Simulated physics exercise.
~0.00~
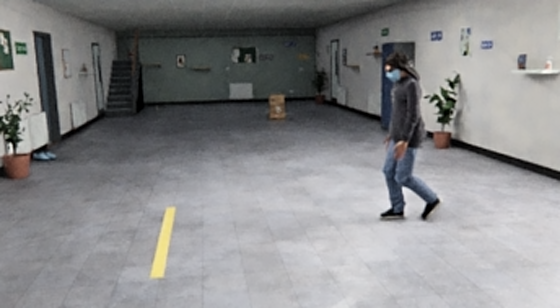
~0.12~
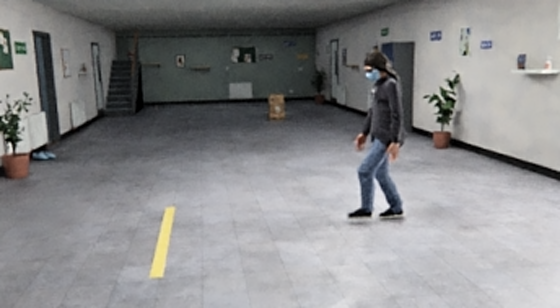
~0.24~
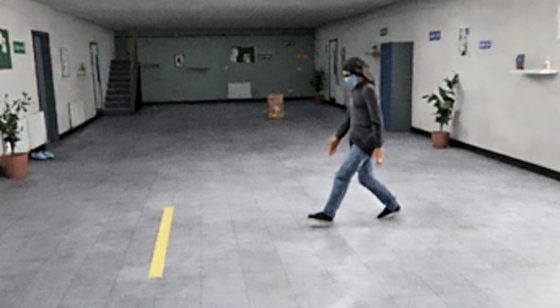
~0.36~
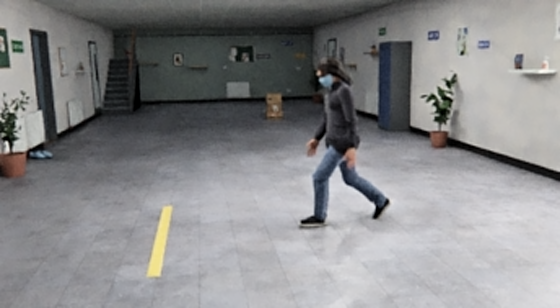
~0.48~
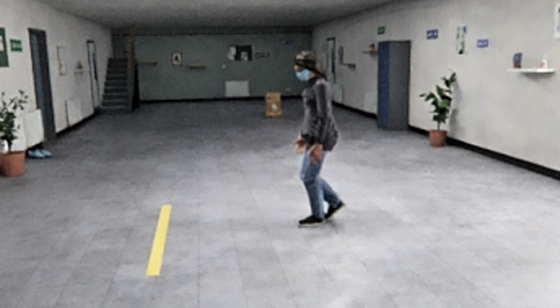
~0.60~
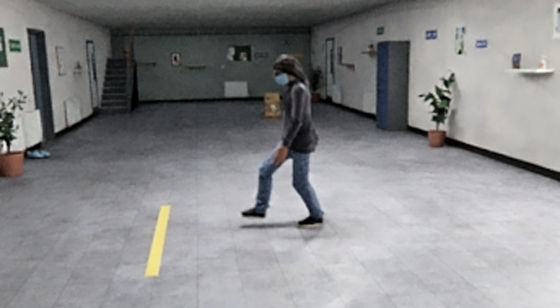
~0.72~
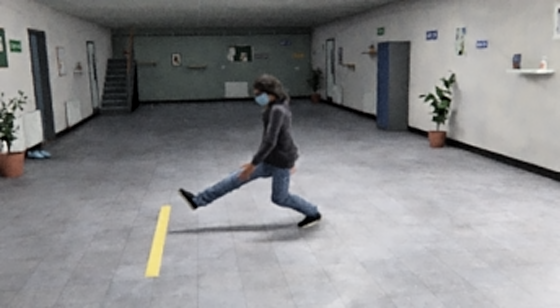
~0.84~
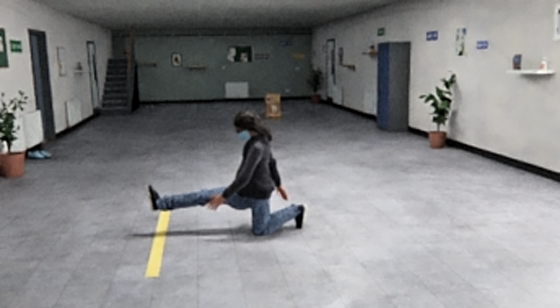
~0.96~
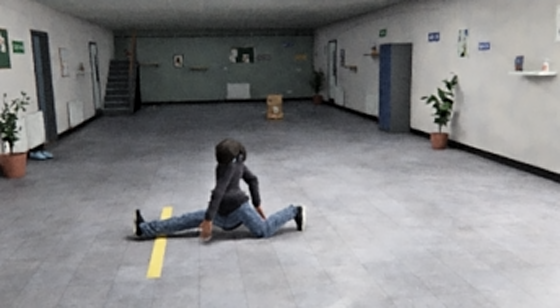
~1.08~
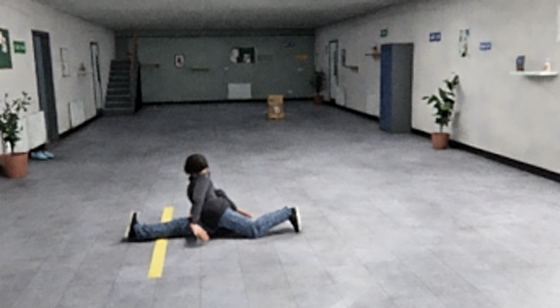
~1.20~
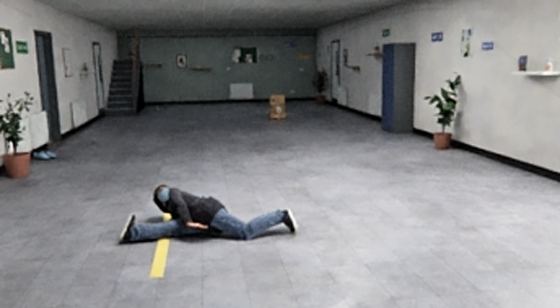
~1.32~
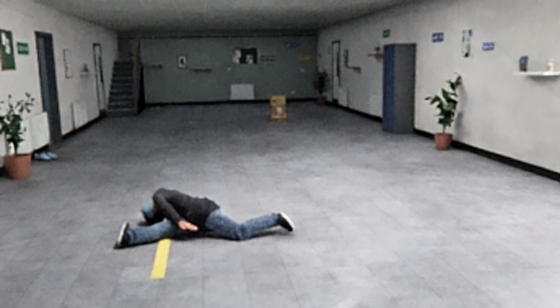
A long, grey-tiled hall with pale side walls is seen from a slightly swaying camera, with stairs at the far left, a blue locker and potted plants along the sides, and a small brown box near the back. A strip of yellow tape lies on the floor left of centre. A person in a dark top, jeans and a face mask walks leftward towards it. The walker swings one leg forward, sinks onto the back knee and slides into a split across the tape. The torso then folds forward and down, ending with the head low beyond the tape and the hips short of it.
